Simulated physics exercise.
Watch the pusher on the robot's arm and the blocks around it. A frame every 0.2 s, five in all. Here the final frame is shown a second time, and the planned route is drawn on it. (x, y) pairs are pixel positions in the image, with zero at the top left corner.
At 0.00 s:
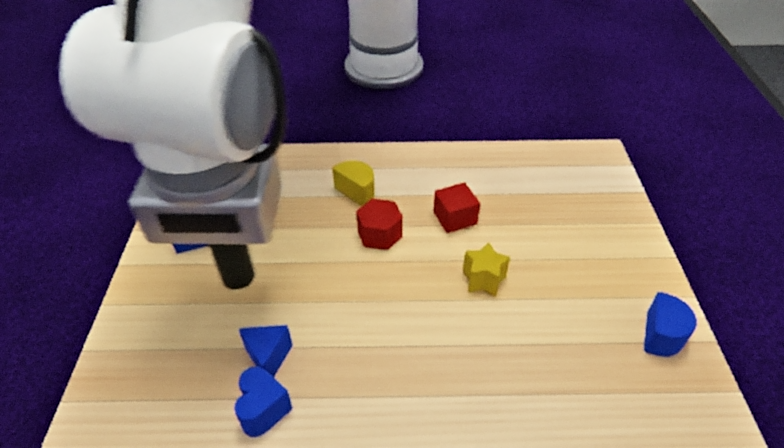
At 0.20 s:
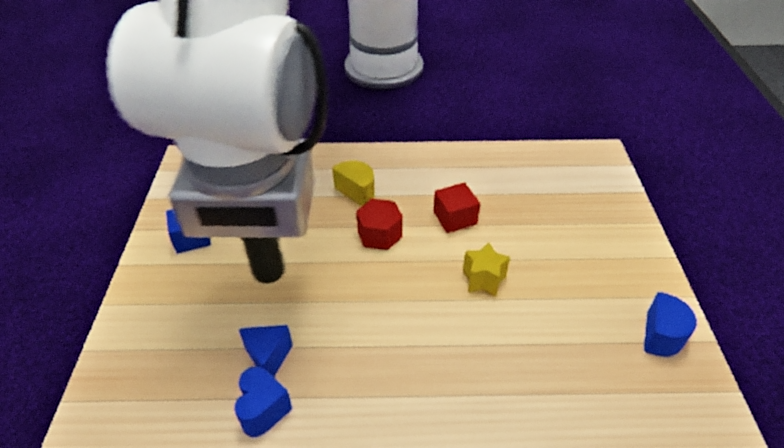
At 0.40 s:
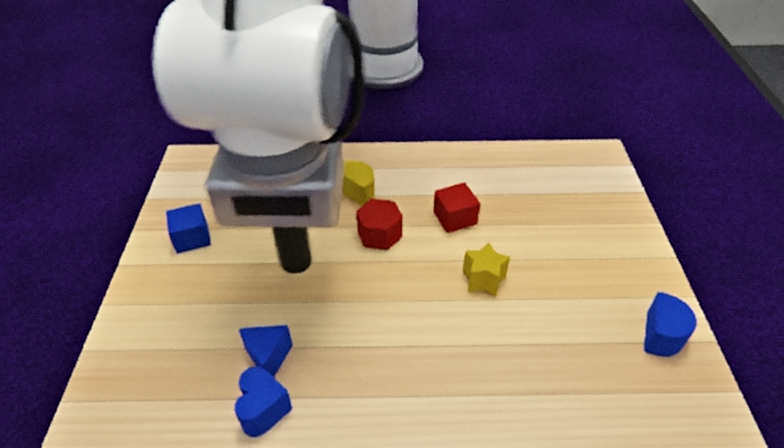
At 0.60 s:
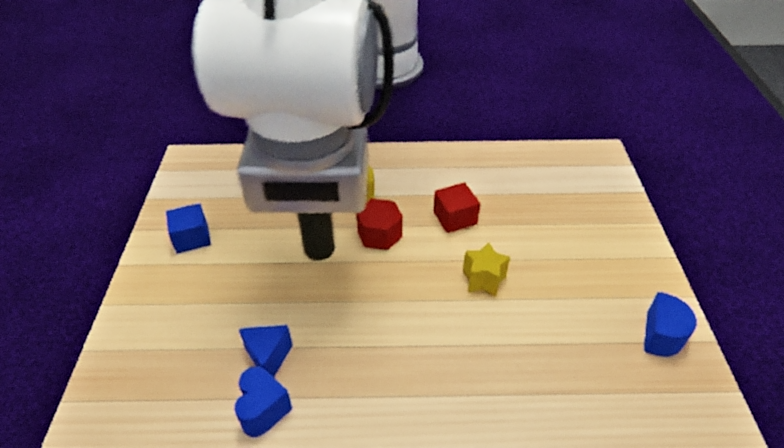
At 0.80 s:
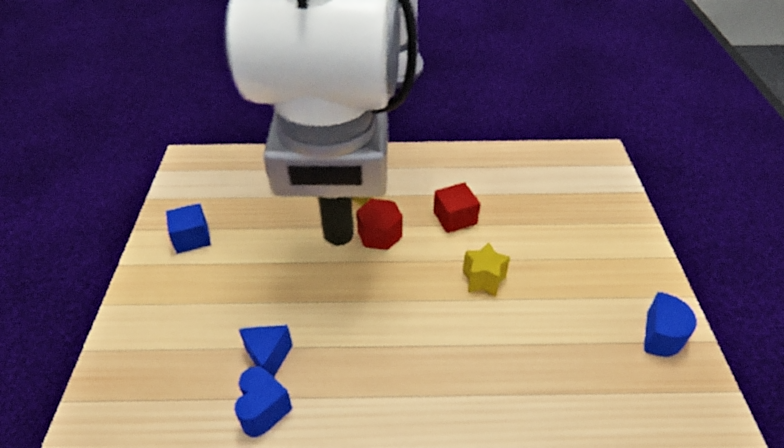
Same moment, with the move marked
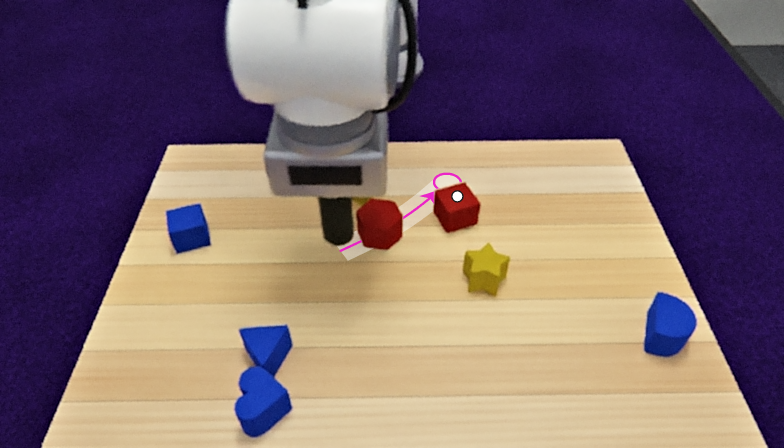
In this clip, a white robot arm with a dark pusher glides rightward and slightly away from the viewer over a wooden board, passing in front of the yellow half-round block beside the red hexagon while the scattered blocks stay still.
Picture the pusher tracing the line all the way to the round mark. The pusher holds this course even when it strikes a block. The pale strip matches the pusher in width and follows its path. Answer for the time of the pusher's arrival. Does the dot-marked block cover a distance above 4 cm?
It seems not.
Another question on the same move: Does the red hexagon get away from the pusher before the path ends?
Final answer: No.
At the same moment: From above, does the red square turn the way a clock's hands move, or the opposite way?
Prediction: Clockwise.
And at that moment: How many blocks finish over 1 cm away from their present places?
Displaced: Two.
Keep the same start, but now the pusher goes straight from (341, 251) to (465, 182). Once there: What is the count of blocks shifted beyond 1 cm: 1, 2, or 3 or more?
Two blocks move more than 1 cm.
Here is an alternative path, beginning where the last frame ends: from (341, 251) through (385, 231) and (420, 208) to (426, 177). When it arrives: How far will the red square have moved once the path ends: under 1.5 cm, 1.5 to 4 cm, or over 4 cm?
1.5 to 4 cm.
Path on the board, from (341, 251) over (402, 219) to (447, 183); the dot is on the red square.
The first path, step by step. One third of the way, pusher (384, 214); red hexagon (414, 195).
Two thirds of the way, pusher (420, 192); red hexagon (447, 173); red square (477, 191), turned 55° clockwise.
At the end, pusher (449, 168); yellow half-round block in place; red hexagon (479, 153); red square (479, 191), turned 65° clockwise.
